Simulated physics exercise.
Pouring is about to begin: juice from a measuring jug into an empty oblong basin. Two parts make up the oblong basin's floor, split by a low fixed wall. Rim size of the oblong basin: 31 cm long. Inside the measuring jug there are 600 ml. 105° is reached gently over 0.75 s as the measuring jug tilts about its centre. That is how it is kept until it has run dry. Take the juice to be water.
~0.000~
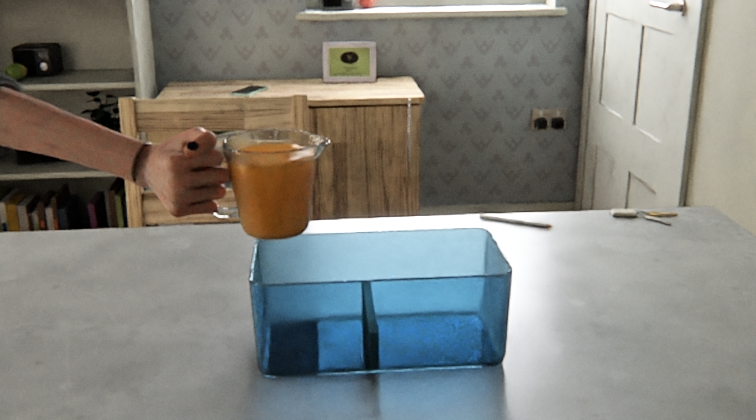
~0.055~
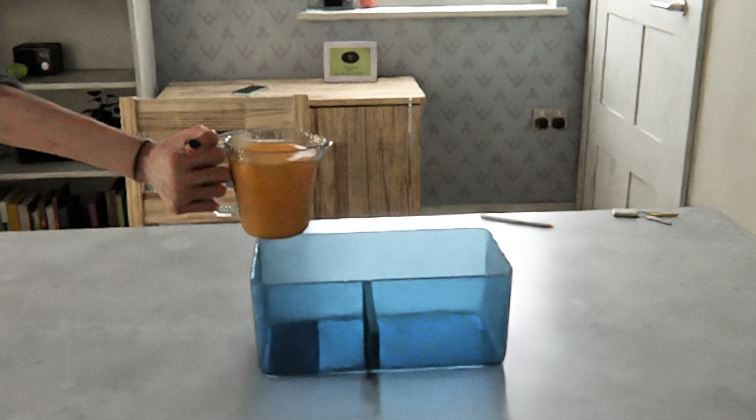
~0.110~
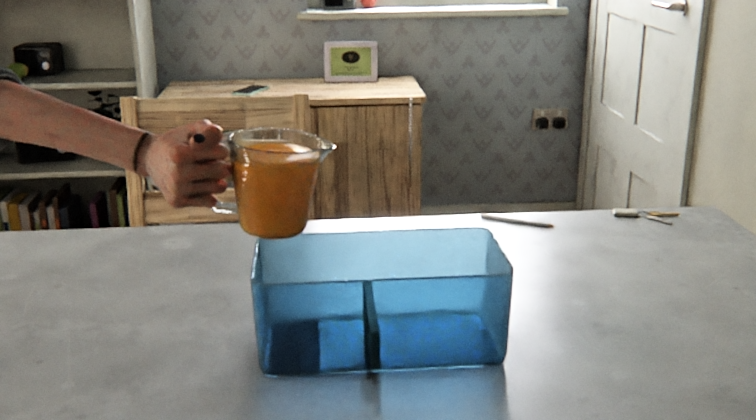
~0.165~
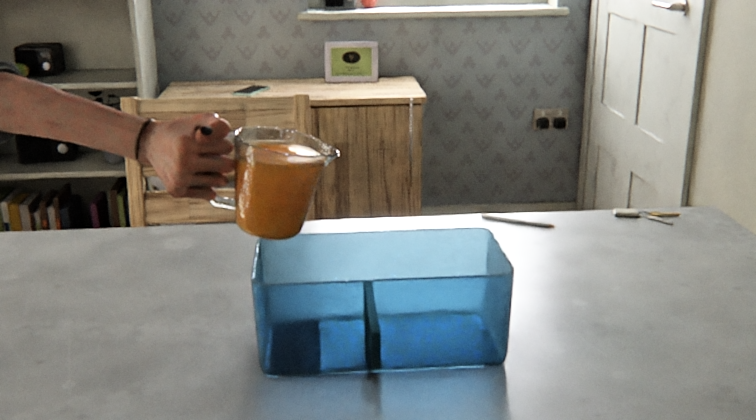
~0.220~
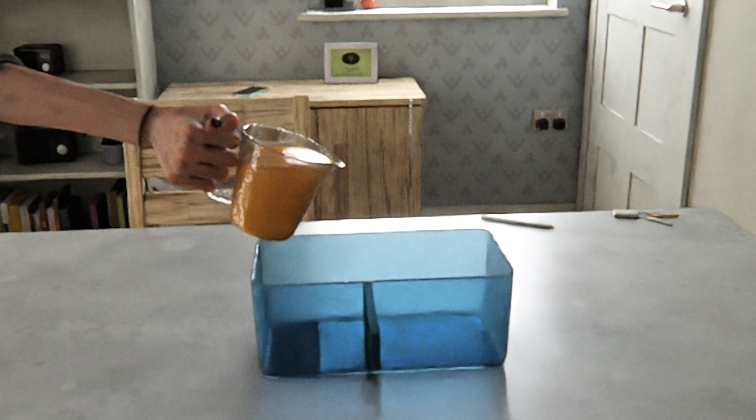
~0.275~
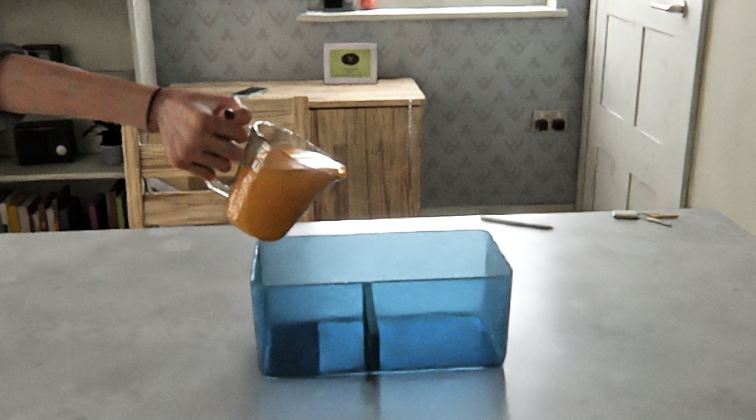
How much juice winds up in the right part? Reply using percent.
About 56 per cent.
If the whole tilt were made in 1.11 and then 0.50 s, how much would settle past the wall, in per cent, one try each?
Respectively 70 and 45 %.
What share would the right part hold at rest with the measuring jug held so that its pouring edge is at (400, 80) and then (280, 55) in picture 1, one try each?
About 85 %, then about 20 %.
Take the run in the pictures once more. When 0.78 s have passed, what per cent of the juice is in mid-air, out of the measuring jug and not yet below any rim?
Some 4 per cent.
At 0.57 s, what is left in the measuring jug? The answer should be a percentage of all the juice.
Still held: Roughly 50 % of the total.
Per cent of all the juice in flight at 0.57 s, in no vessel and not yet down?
Close to 18 in a hundred.
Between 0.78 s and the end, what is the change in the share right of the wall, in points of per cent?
It rises by about 2.
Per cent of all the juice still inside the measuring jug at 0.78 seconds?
Around 8 in a hundred.
By 0.57 s the tilt is 90° and 49 per cent is still to pour, 4 is left of the wall and 28 right of it.
By 0.78 s the tilt is 105° and 8 per cent is still to pour, 34 is left of the wall and 54 right of it.
By 1.01 s the tilt is 105° and 0 per cent is still to pour, 44 is left of the wall and 56 right of it.
By 1.25 s the tilt is 105° and 0 per cent is still to pour, 44 is left of the wall and 56 right of it.
At rest 44 per cent lies left of the wall, 56 right of it and 0 outside.
